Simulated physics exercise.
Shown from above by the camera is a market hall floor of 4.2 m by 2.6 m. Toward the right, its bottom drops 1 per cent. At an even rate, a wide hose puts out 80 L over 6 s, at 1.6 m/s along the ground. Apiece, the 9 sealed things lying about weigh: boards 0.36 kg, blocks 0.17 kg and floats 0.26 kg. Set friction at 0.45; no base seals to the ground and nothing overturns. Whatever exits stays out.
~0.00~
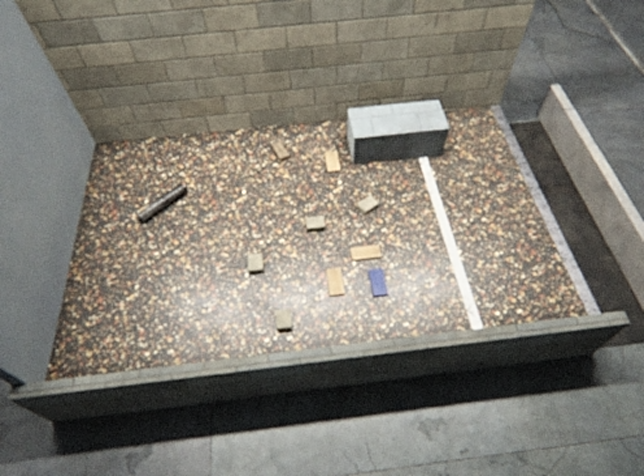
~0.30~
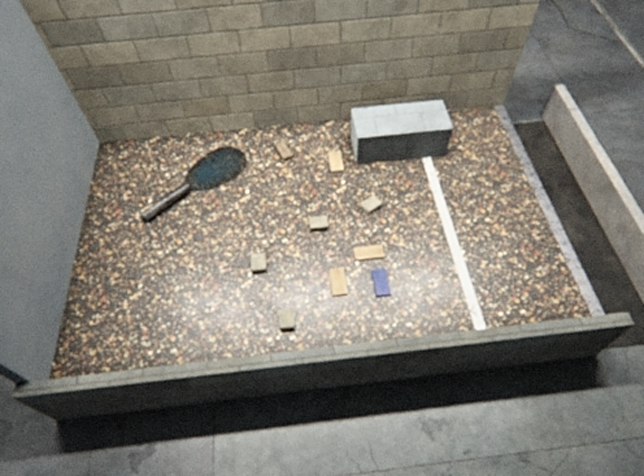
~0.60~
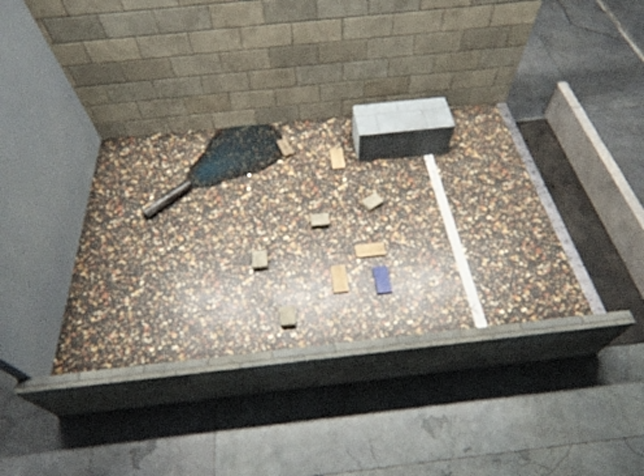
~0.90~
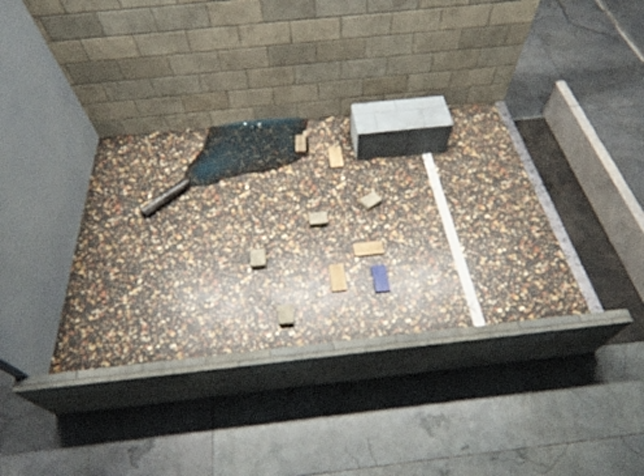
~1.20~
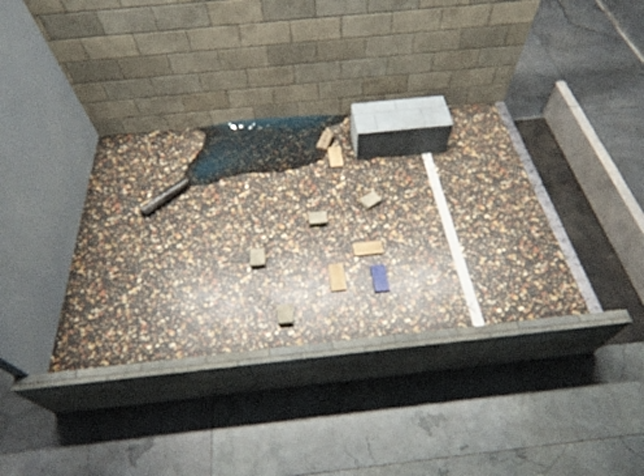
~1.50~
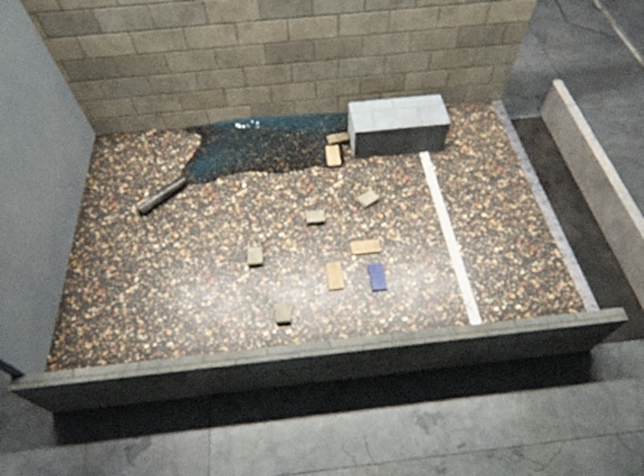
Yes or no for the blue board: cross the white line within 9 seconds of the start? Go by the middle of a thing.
Note: Blue board stops before it.
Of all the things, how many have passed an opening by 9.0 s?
By then 0.
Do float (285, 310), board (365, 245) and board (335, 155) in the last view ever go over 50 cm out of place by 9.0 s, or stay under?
Result by item: Within it; within it; beyond it.
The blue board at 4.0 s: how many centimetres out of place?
0 cm, give or take.
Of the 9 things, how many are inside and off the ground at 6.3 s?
The count is 1.
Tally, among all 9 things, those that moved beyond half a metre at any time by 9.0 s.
By my count, 2.
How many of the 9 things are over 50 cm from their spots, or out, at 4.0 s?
2.
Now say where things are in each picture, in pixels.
The first frame shows the blue board at (378, 282), on the bottom; water covers 0.0 m2; 0 of 9 have shifted.
The second frame shows the blue board at (381, 282), on the bottom; 0.2 m2 under water; 0 of 9 have shifted.
The third frame shows the blue board at (382, 279) rests on the ground; 0.5 m2 under water; 0 of 9 have shifted.
The fourth frame shows the blue board at (380, 278), on the bottom; water covers 0.7 m2; 1 of 9 have shifted.
The fifth frame shows the blue board at (380, 278), on the bottom; water covers 0.9 m2; 1 of 9 have shifted.
The sixth frame shows the blue board at (377, 276) rests on the ground; 1.1 m2 under water; 1 of 9 have shifted.
After 2.1 s the blue board is near (377, 276), 0.0 m from its start, aground; 0 of 9 are over the mark; 1 afloat.
After 4.0 s the blue board is near (377, 276), 0.0 m from its start, aground; 0 of 9 are over the mark; 1 afloat.
After 6.3 s the blue board is near (377, 277), 0.0 m from its start, aground; 0 of 9 are over the mark; 1 afloat.
After 9.0 s the blue board is near (378, 277), 0.0 m from its start, aground; 0 of 9 are over the mark; 0 afloat.
